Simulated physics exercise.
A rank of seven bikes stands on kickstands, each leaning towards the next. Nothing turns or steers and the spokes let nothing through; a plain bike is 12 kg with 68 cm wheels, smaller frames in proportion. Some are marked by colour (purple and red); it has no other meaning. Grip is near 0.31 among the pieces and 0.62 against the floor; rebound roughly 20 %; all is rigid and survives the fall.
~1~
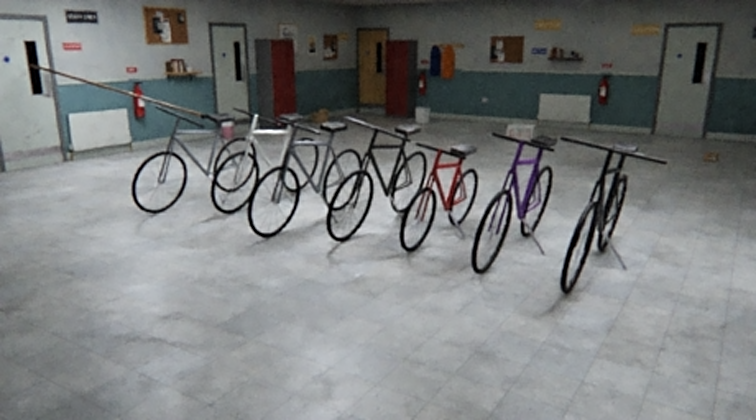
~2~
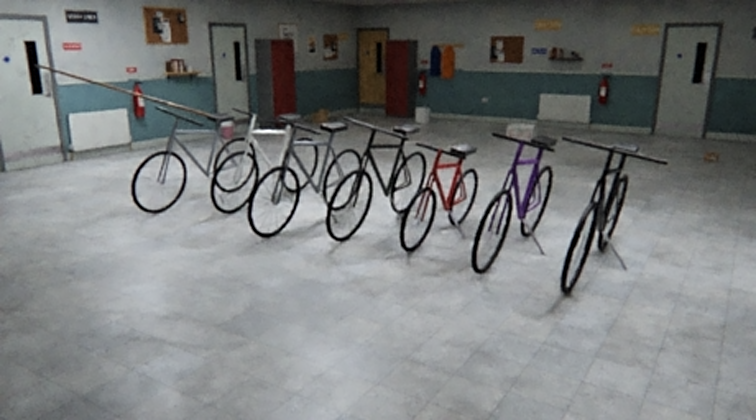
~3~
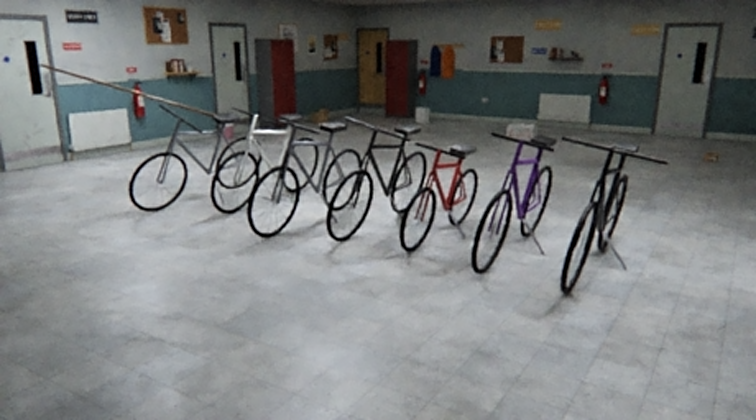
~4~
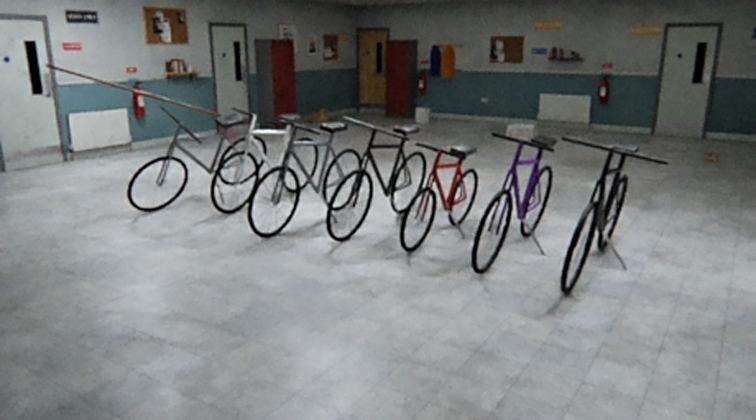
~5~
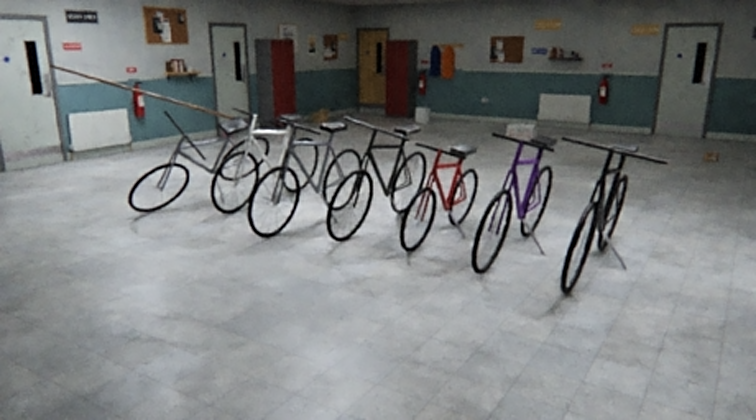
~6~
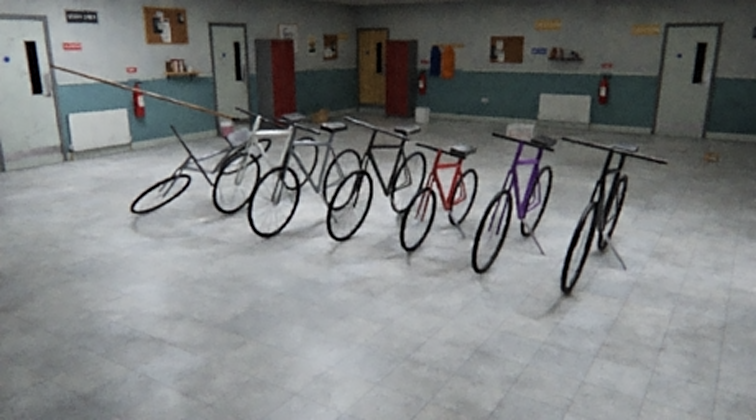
Seven bicycles stand in a slanting row across the grey tiled floor of a large room with white and teal walls, doors and notice boards, seen from slightly above by a still camera. Grey and dark bikes fill the left and middle, then red, purple and black ones, with a long thin pole at left. The pole shifts slightly and the leftmost bike leans steadily over leftward, while the others barely move.
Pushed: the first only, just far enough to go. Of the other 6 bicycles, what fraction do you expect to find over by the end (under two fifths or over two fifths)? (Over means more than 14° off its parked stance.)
Over two fifths of them, I would say.
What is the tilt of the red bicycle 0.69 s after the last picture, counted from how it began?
Some 0°.
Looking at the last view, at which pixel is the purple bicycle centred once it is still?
Near (630, 232).
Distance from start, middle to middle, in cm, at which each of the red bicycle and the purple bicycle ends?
Red shifts 50 cm and purple shifts 90 cm.
Then, 0.69 s after the last picture, 2 of the 6 other bicycles over.
Then, 1.47 s after the last picture, 4 of the 6 other bicycles over; red bicycle leaning 20°.
Then, 2.81 s after the last picture, 6 of the 6 other bicycles over; red bicycle lying flat; purple bicycle leaning 71°.
At rest, 6 of the 6 other bicycles over; red bicycle lying flat; purple bicycle lying flat. That is 100 per cent. Not one is left standing. As the last picture would show them, middles, red bicycle near (481, 223), purple bicycle near (630, 232).
